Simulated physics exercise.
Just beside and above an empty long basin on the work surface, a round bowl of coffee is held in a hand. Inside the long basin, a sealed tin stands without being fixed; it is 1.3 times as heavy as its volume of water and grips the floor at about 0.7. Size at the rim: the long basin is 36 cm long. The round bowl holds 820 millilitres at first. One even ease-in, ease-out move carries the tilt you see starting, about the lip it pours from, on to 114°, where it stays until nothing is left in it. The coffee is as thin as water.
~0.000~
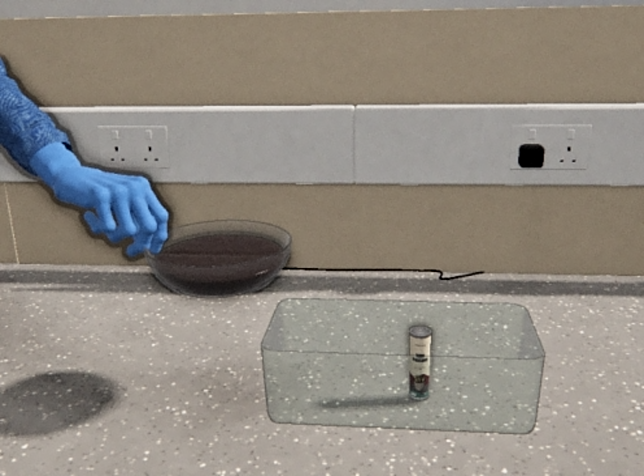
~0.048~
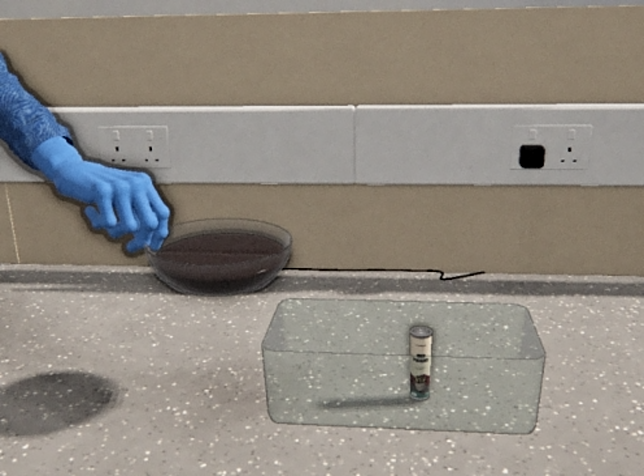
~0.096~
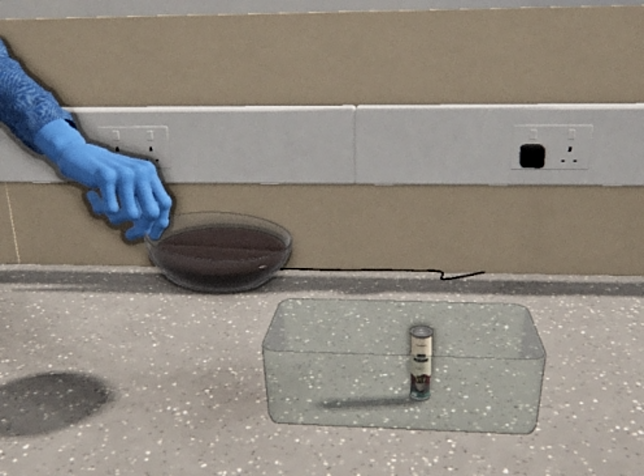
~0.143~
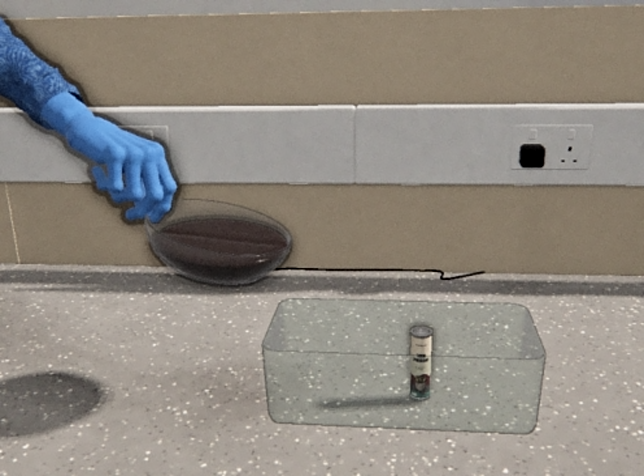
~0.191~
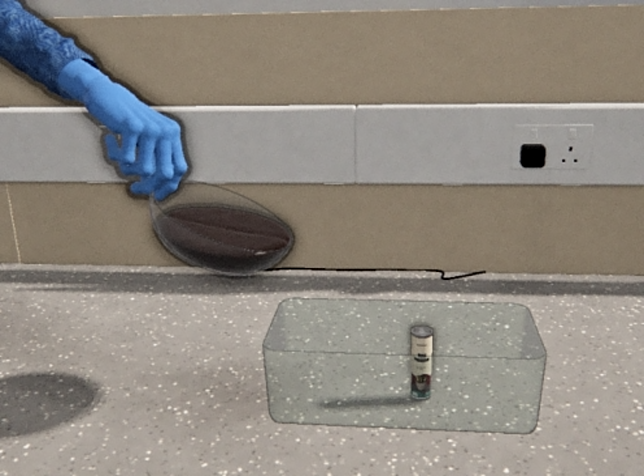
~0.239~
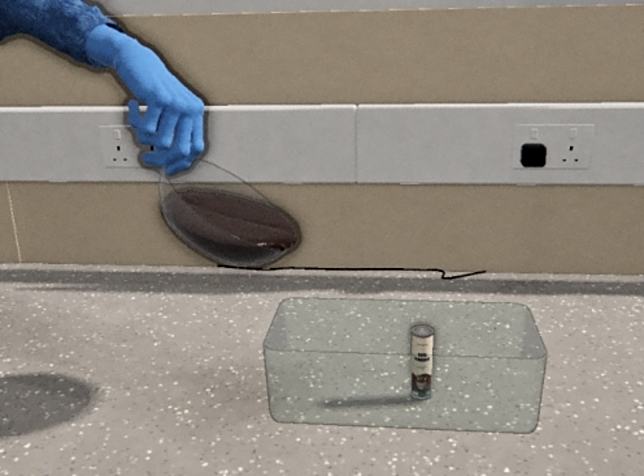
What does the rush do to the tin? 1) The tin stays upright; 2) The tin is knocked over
2, the tin is knocked over.
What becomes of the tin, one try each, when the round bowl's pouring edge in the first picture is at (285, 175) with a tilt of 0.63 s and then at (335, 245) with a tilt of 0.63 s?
First it falls; then it remains upright.
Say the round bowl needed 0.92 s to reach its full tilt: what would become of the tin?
Tips over.
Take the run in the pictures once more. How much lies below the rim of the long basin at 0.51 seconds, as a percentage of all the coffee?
Fraction in basin: Approx. 20%.
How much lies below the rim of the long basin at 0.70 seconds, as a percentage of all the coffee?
The share is close to 96 percent.
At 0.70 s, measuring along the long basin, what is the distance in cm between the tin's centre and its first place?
Close to 4 cm.
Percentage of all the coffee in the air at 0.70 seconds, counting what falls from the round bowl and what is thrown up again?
About 3 per cent.
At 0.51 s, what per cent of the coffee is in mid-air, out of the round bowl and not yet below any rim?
Around 76 in a hundred.
Then, 0.51 s in, the tilt is 103° and 5 per cent is still to pour; the tin stands where it began.
Then, 0.70 s in, the tilt is 114° and 0 per cent is still to pour; the tin leans 22°.
Then, 0.91 s in, the tilt is 114° and 0 per cent is still to pour; the tin leans 27°.
Then, 1.13 s in, the tilt is 114° and 0 per cent is still to pour; the tin lies on its side.
Finally, the tin lies on its side.
